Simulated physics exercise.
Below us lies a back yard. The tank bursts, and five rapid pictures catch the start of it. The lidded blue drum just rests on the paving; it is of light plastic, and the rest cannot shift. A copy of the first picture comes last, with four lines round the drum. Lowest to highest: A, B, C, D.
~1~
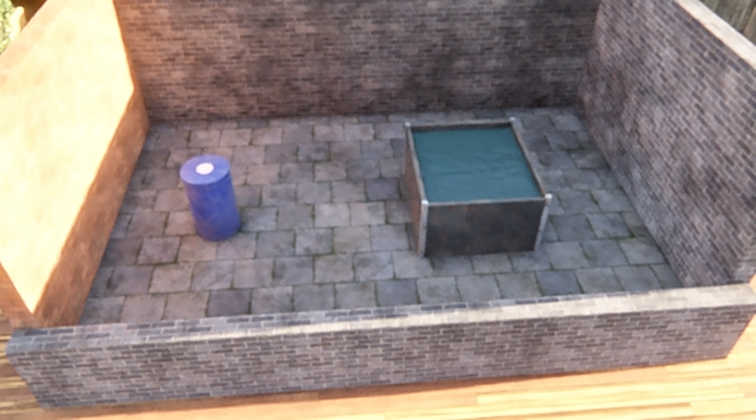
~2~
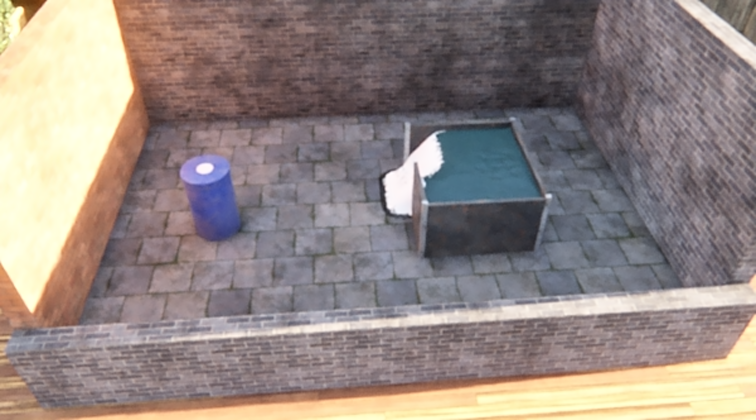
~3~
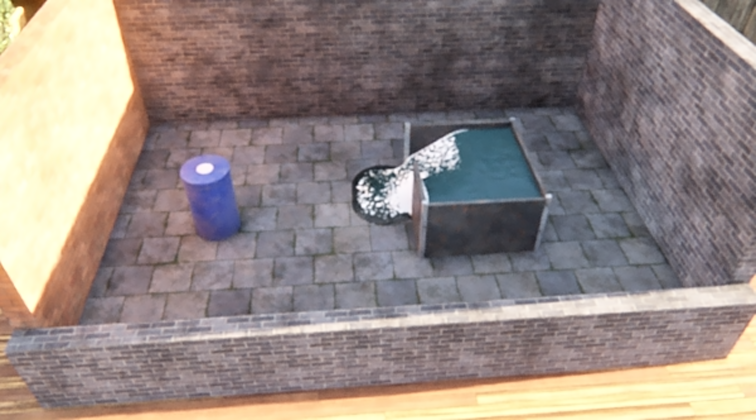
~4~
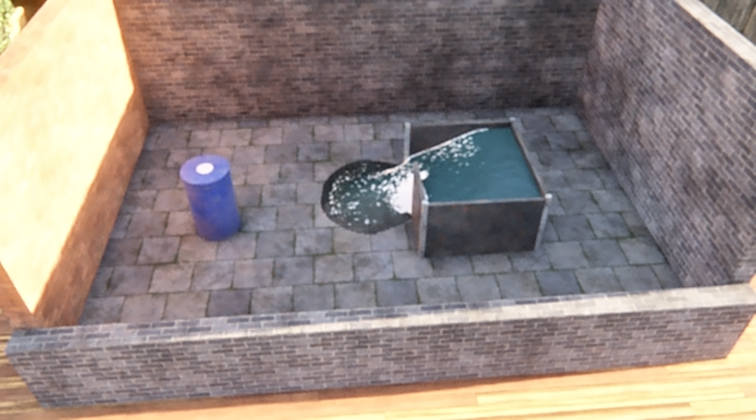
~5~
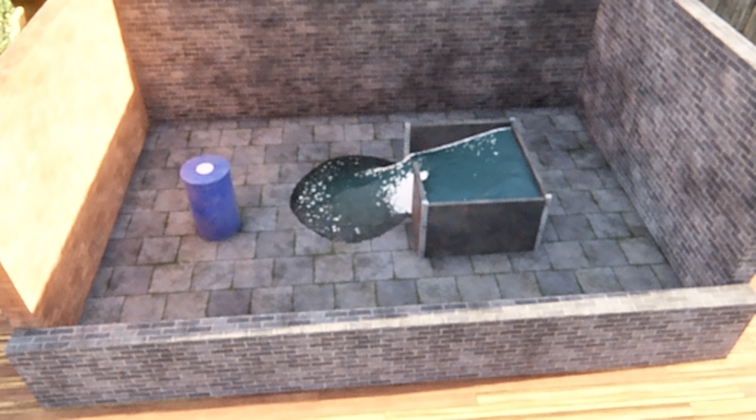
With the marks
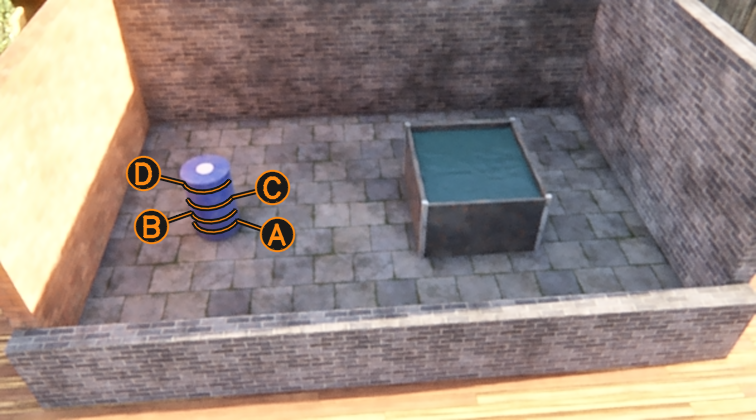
At first, a full tank of dark green water stands on the paving of a walled back yard, with a blue drum to its left. Then water gushes out of the tank's left side in a white, foaming rush, and a rounded pool spreads leftward across the stones, nearer the motionless drum.
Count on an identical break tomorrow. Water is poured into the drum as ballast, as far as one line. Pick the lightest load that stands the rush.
B.
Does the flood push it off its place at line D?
No.
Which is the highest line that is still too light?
That is line A.
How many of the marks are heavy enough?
Three.
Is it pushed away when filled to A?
Yes, it does.
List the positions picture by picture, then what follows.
Lid of the blue drum at (205, 169); tank full, its middle at (472, 164).
Water covers 1 % of the ground and is seen nearest the drum at (393, 203).
Water covers 3 % of the ground and is seen nearest the drum at (361, 203).
Water covers 5 % of the ground and is seen nearest the drum at (330, 201).
Lid of the blue drum at (205, 169); water covers 8 % of the ground and is seen nearest the drum at (300, 203).
On the marked copy, A at (214, 232); B at (211, 221); C at (208, 208); D at (204, 192); from the bottom up A, B, C, D.
With A, it is pushed about its own width away.
With B, it does not move.
With C, it does not move.
With D, it does not move.
